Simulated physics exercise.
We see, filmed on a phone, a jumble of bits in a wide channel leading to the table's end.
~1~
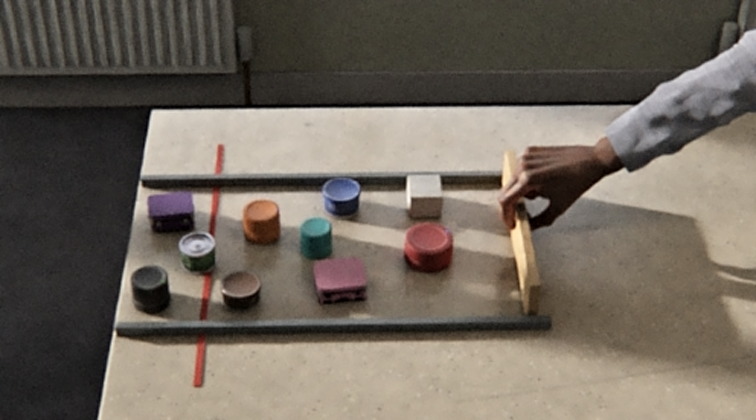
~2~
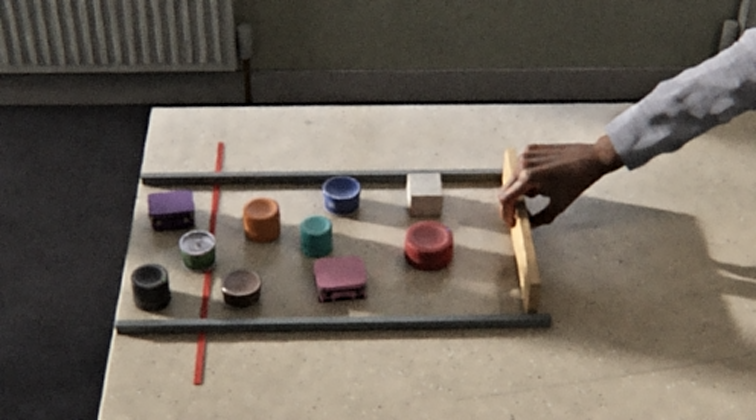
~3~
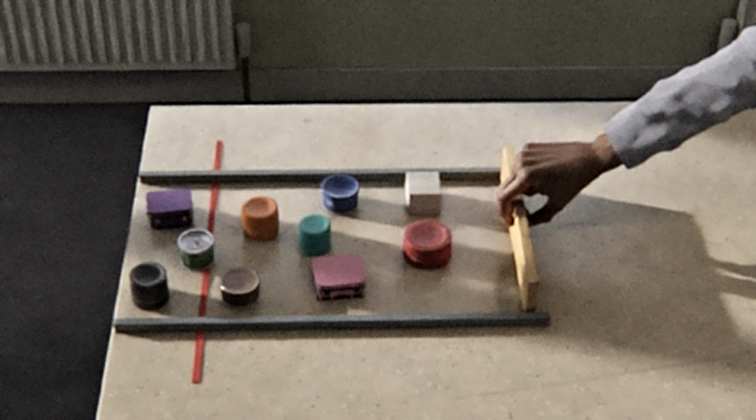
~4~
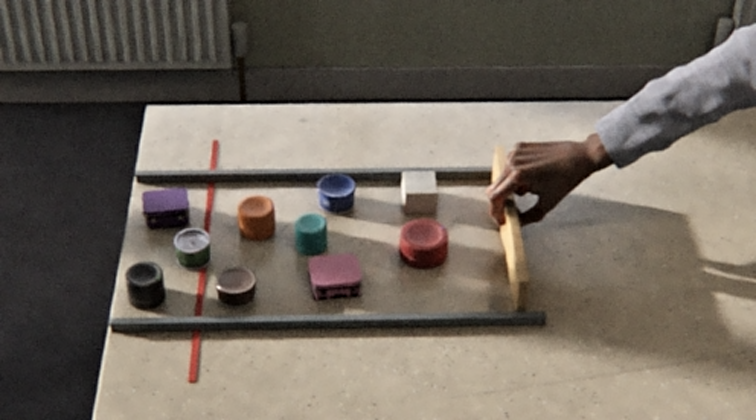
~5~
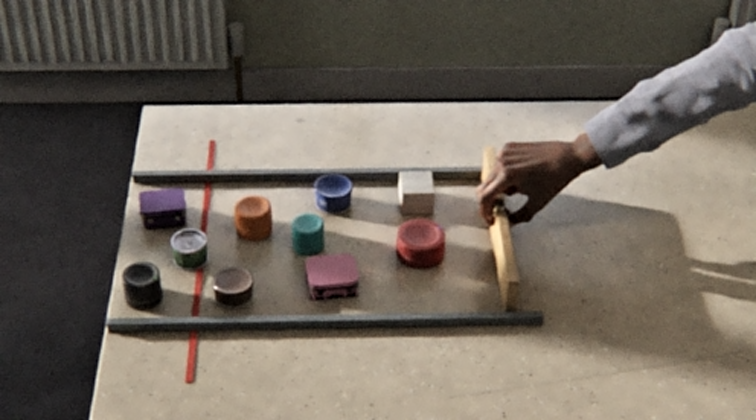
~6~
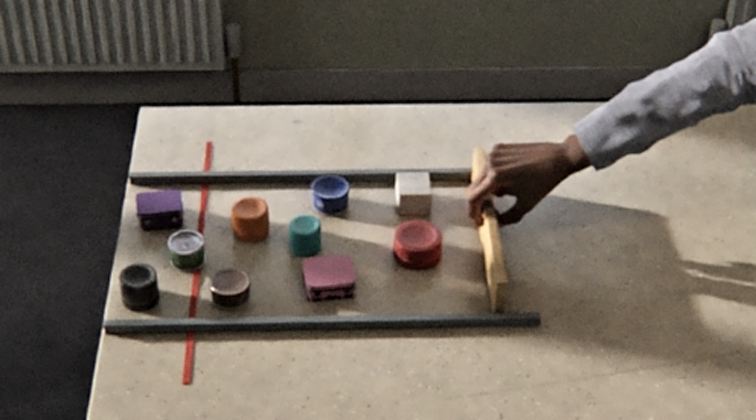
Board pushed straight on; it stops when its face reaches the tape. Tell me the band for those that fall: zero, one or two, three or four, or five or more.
The edge claims one or two.
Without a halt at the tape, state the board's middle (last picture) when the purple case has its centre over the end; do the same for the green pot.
The middle sits near (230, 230) for the first and near (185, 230) for the other.
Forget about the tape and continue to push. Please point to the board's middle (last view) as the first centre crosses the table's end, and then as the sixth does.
I'd put the first at about (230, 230) and the next at about (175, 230).
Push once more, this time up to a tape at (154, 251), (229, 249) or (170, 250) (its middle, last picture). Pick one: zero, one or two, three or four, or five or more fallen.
First more than four, then zero, then 5 or more.
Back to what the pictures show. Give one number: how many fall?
The answer: 2 exactly.
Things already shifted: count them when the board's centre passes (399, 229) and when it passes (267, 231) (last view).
2 and 8.
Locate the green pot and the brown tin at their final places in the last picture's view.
The green pot comes to rest at (131, 255), and the brown tin comes to rest at (124, 291).
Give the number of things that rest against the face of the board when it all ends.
The count in contact is 3.
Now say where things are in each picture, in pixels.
In the first picture, black lid (150, 289); purple case (171, 213); green pot (198, 254); board (520, 231); tape (210, 252).
In the second picture, purple case (172, 211); orange lid (262, 220).
In the third picture, green pot (197, 251); white block (423, 193).
In the fourth picture, black lid (145, 286); blue pot (337, 194).
In the fifth picture, purple case (163, 209); turquoise lid (308, 235).
In the sixth picture, black lid (139, 287); purple case (160, 211); green pot (187, 252); board (488, 228); tape (199, 250).
Soon after, none off yet; black lid at rest near (139, 287); purple case at rest near (160, 211); green pot at rest near (187, 252).
Then, none off yet; black lid at rest near (139, 287); purple case moved a little near (141, 209); green pot at rest near (184, 252).
By the end, the number that fall off is one or two; fallen, purple case and black lid.
